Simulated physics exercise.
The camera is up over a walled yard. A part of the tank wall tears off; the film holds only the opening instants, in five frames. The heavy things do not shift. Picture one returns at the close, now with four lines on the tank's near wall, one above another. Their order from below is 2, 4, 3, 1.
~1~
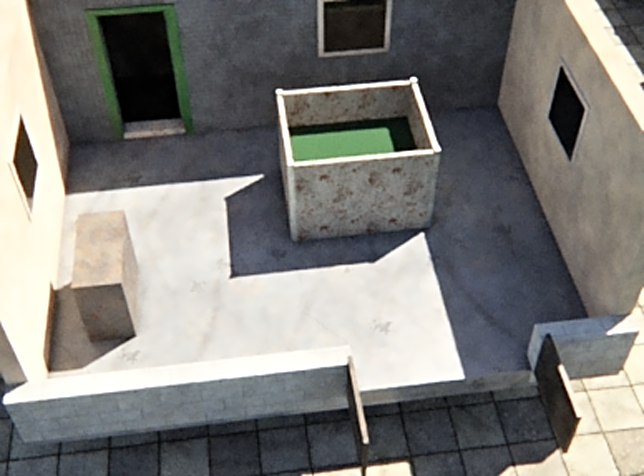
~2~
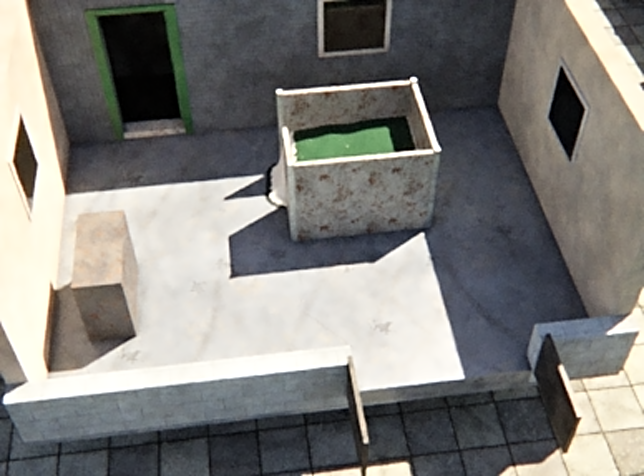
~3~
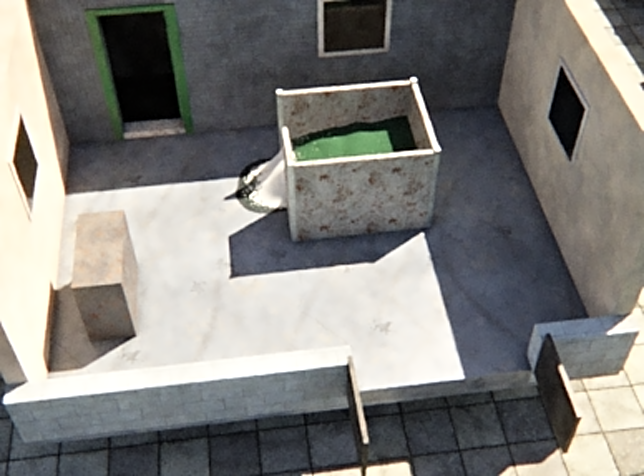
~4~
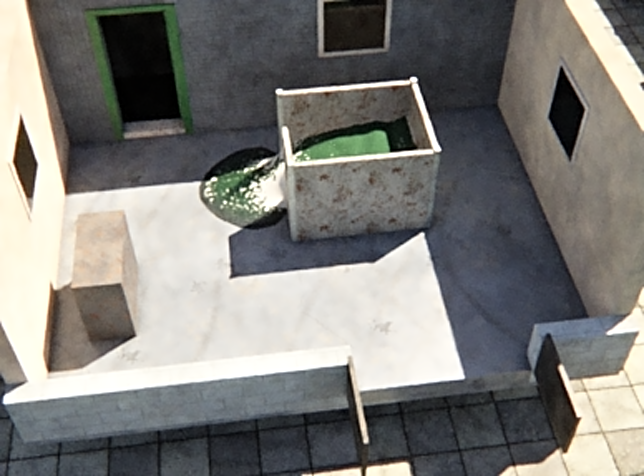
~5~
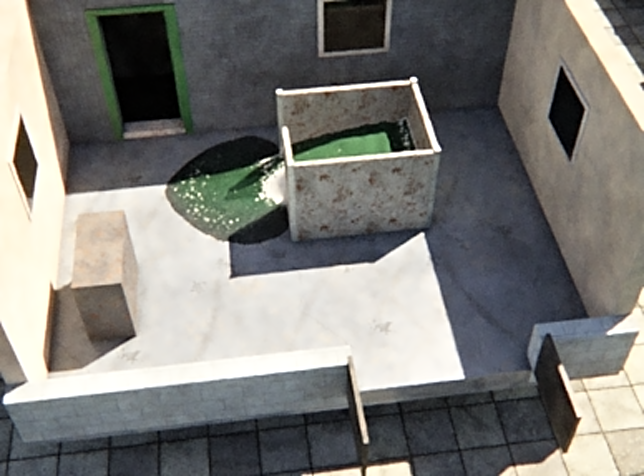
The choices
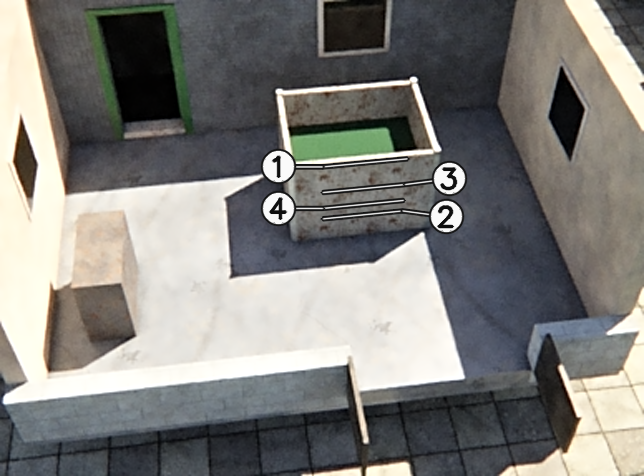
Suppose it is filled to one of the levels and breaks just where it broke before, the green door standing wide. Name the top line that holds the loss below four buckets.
Go for 4.
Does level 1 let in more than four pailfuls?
Yes, it does.
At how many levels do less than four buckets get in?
Two of them.
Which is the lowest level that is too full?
That is level 3.
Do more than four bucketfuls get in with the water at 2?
No, that is safe.
In white, 1 at (365, 162); 2 at (363, 214); 3 at (364, 188); 4 at (363, 204); from the bottom up 2, 4, 3, 1.
Choosing 1, dozens of bucketfuls pour in.
Choosing 2, nothing gets over.
Choosing 3, about 10 bucketfuls get in.
Choosing 4, a bucket or two gets in.
